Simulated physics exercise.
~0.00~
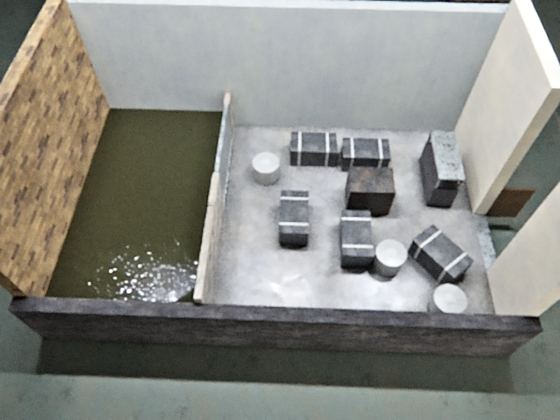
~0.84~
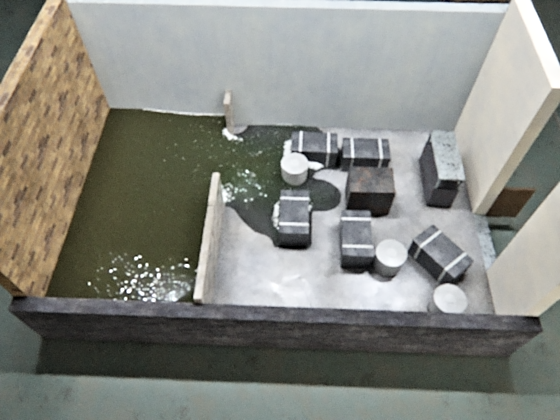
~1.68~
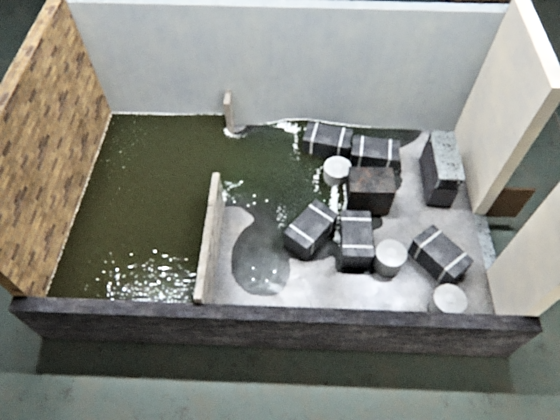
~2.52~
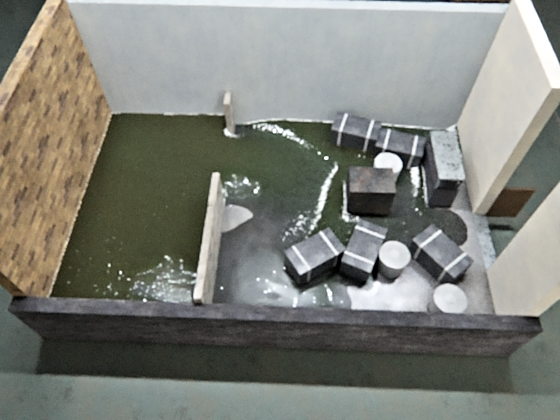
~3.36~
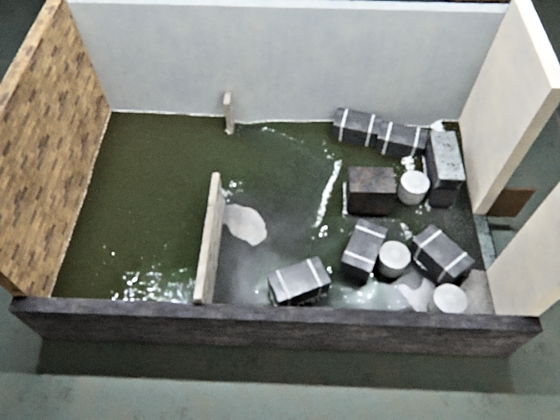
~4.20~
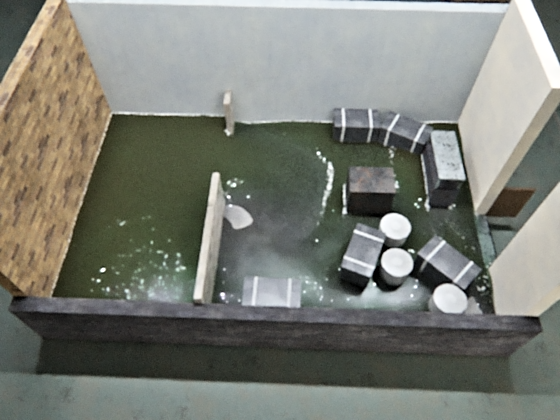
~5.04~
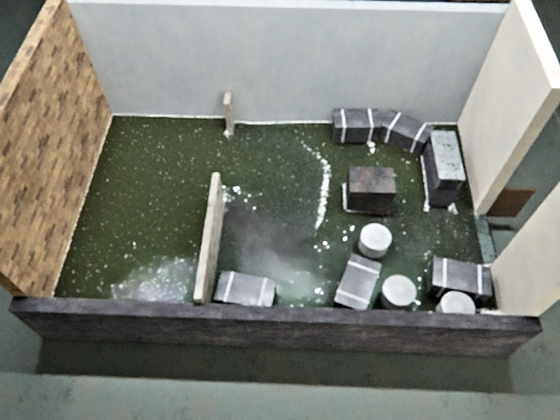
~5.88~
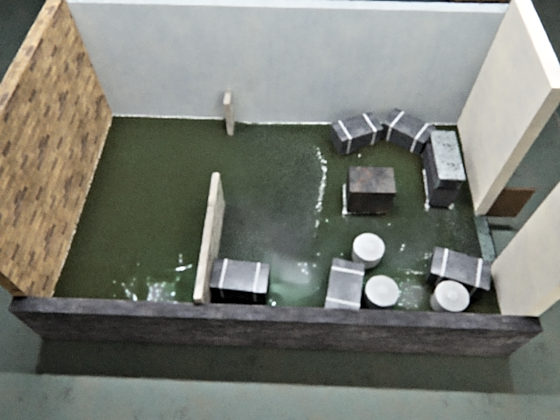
The footage shows murky green water bursting through a gap in a partition and spreading across a pale floor, pushing strapped dark boxes and white round tubs rightward; some then drift toward the front wall, and the water ends up covering the floor around the scattered, upright items.
